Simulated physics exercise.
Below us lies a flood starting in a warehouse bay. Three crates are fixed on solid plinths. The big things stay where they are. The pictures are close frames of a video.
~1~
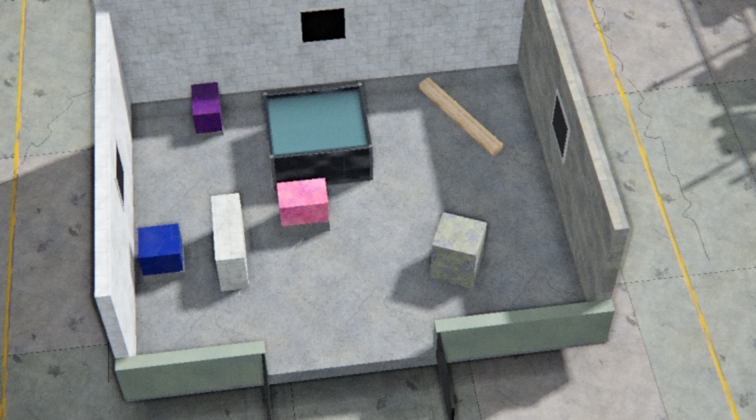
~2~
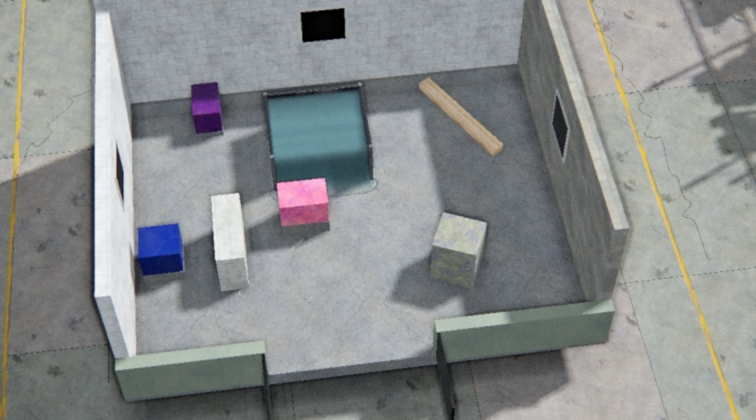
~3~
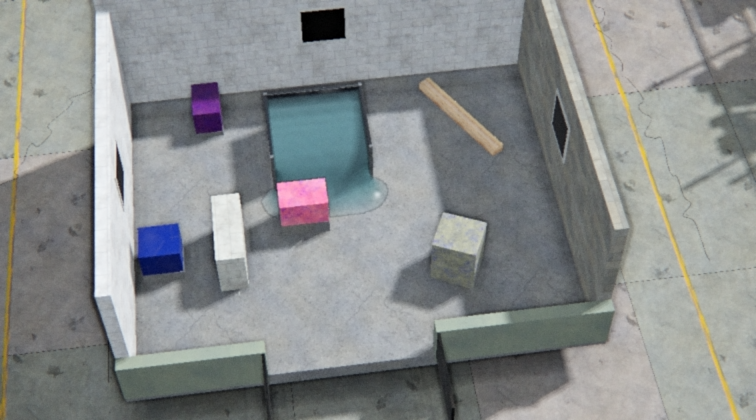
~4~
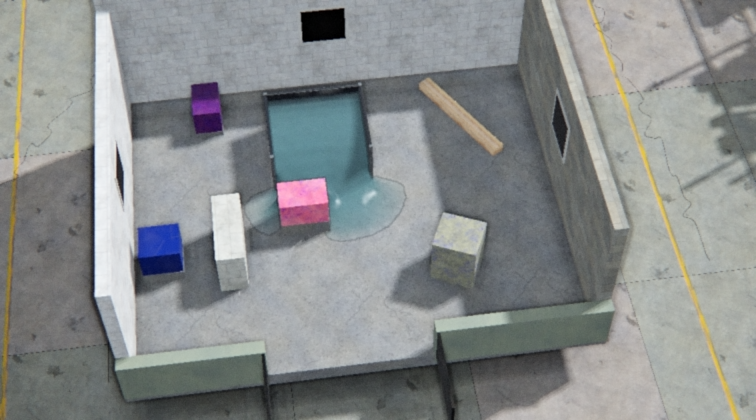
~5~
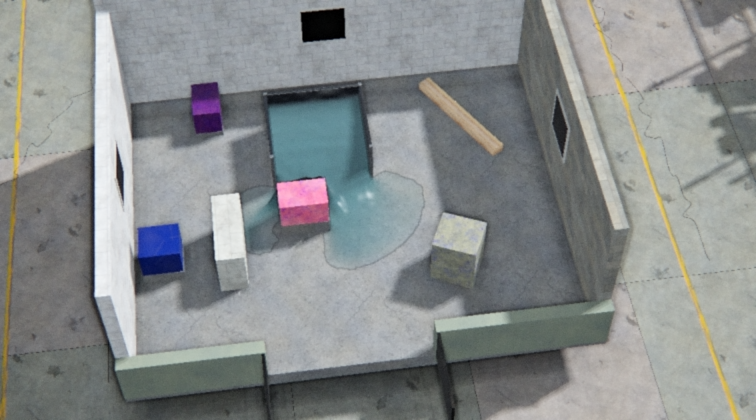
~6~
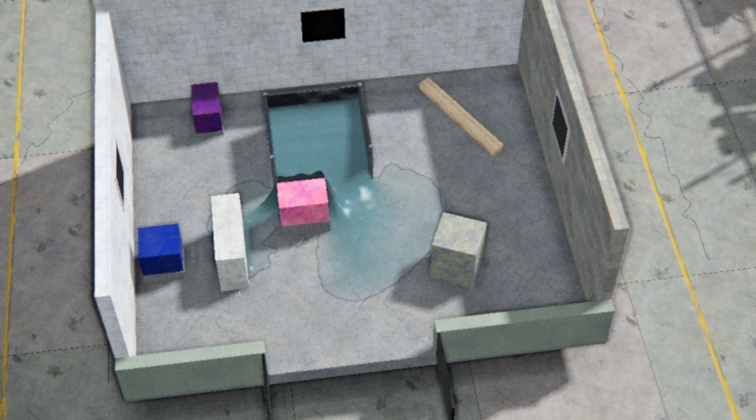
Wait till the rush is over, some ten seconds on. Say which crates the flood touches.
In the end: The purple crate stays dry; the pink crate gets wet; the blue crate stays dry.
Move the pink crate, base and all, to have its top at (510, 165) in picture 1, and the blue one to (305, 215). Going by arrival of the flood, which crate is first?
It is the crate marked blue.
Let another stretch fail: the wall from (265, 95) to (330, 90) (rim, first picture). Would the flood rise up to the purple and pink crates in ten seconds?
Purple crate is soaked; pink crate stays dry.
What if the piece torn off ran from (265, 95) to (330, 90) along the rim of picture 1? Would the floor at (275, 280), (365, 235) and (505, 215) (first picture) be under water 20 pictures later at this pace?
One after the other: Under water, not flooded, awash.
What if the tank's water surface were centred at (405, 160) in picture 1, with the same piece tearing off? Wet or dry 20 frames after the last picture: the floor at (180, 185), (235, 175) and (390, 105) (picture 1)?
One after the other: Dry, dry, clear.
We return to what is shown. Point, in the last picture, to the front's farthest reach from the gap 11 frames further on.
I would point to (578, 325).
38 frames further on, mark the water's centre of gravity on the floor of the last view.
At about (350, 215).
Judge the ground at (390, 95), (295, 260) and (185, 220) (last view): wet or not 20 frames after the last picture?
In that order: Clear, under water, flooded.
A moment on, water covers 35 % of the floor; the purple crate not reached, the pink crate water round its plinth, the blue crate water round its plinth.
Next, water covers 50 % of the floor; the purple crate water round its plinth, the pink crate water round its plinth, the blue crate water round its plinth.
Then, water covers 55 % of the floor; the purple crate water round its plinth, the pink crate water round its plinth, the blue crate water round its plinth.
Later, water covers 75 % of the floor; the purple crate water round its plinth, the pink crate water round its plinth, the blue crate water round its plinth.
In the end, water covers 95 % of the floor; the purple crate stayed above the water, the pink crate was topped, the blue crate stayed above the water.
